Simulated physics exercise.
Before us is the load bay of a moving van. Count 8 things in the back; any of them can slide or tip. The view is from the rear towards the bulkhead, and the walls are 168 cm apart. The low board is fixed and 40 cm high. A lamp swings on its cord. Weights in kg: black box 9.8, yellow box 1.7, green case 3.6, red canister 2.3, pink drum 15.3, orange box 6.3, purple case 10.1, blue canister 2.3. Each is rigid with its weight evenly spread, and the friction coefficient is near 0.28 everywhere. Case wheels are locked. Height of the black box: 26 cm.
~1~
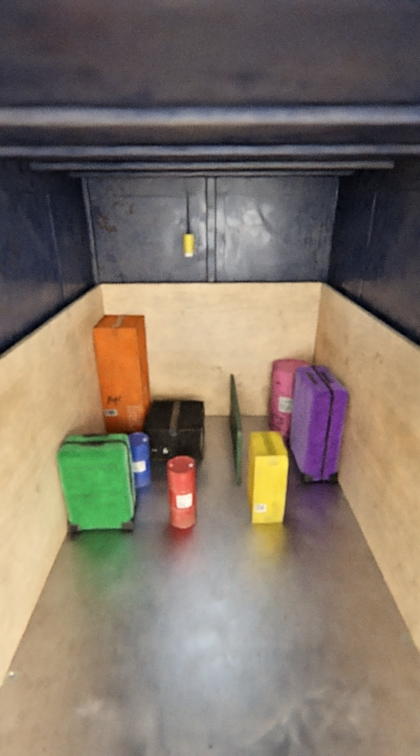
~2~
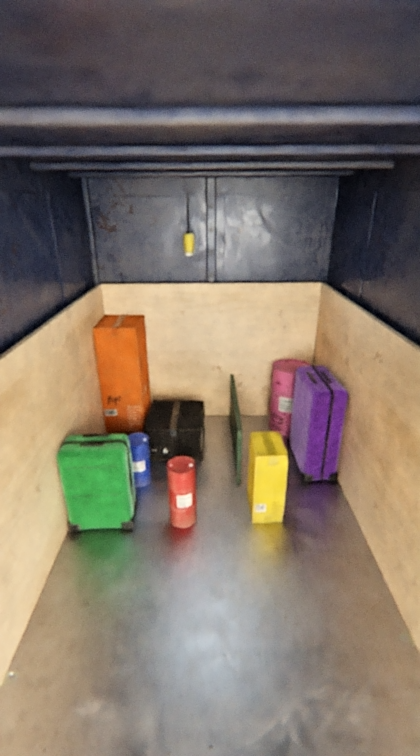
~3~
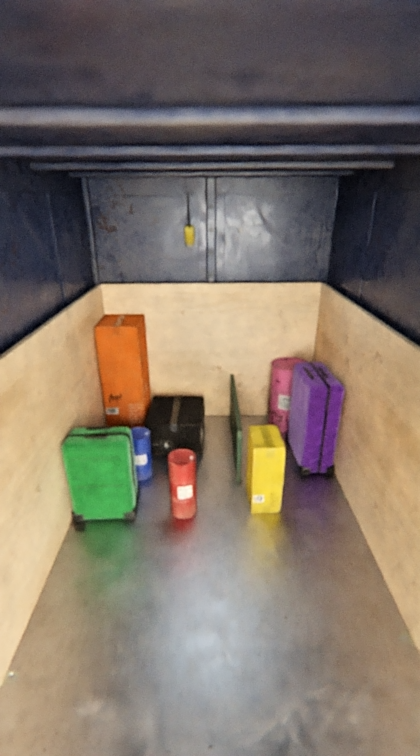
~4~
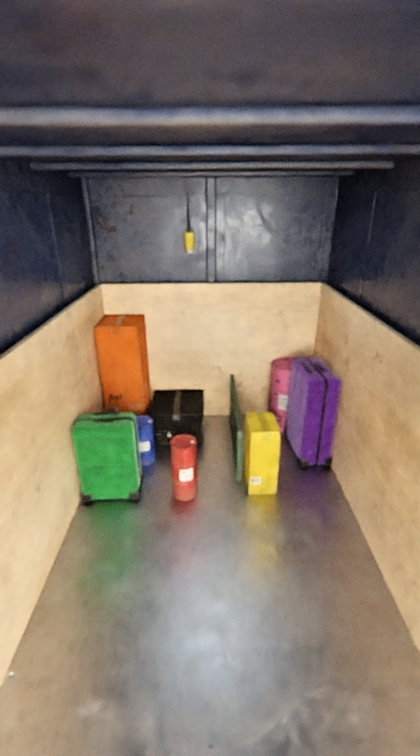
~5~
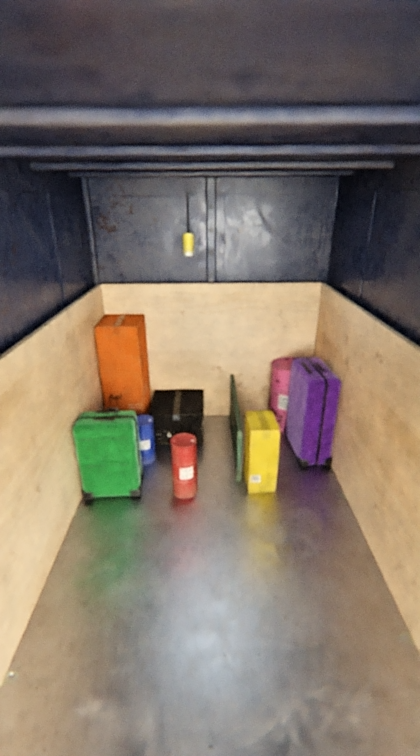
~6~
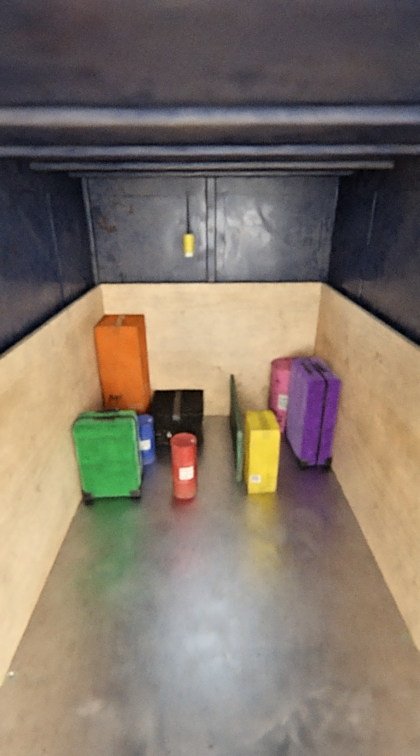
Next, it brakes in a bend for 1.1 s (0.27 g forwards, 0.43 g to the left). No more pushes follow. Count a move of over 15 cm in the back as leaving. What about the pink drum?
The pink drum leaves its spot.
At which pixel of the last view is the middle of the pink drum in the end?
Near (253, 395).
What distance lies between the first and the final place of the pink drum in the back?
Some 30 cm.
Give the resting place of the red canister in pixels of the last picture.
Near (134, 435).
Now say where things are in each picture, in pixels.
In the first picture, steady run; pink drum (289, 397); black box (176, 429).
In the second picture, force 0.37 g forwards; green case (100, 482); red canister (182, 492).
In the third picture, force 0.37 g forwards; green case (103, 473) 8 cm from its spot; orange box (126, 376) 3 cm from its spot.
In the fourth picture, steady run; green case (109, 456) 25 cm from its spot; blue canister (143, 441) 23 cm from its spot.
In the fifth picture, steady run; green case (110, 454) 27 cm from its spot; yellow box (261, 451) 26 cm from its spot.
In the sixth picture, steady run; red canister (185, 466) 25 cm from its spot.
Then, 0.70 s later than the last frame, force 0.27 g forwards, 0.43 g left; pink drum 8 cm from its spot near (281, 395); blue canister 38 cm from its spot; red canister 38 cm from its spot.
Then, 0.90 s later than the last frame, force 0.27 g forwards, 0.43 g left; pink drum 16 cm from its spot near (270, 395); red canister 49 cm from its spot; blue canister 51 cm from its spot.
When it is over, not toppled but over 15 cm from the start, black box, yellow box, green case, red canister, pink drum, purple case and blue canister; the last one within 15 cm of the start. In the last view, pink drum near (253, 395).
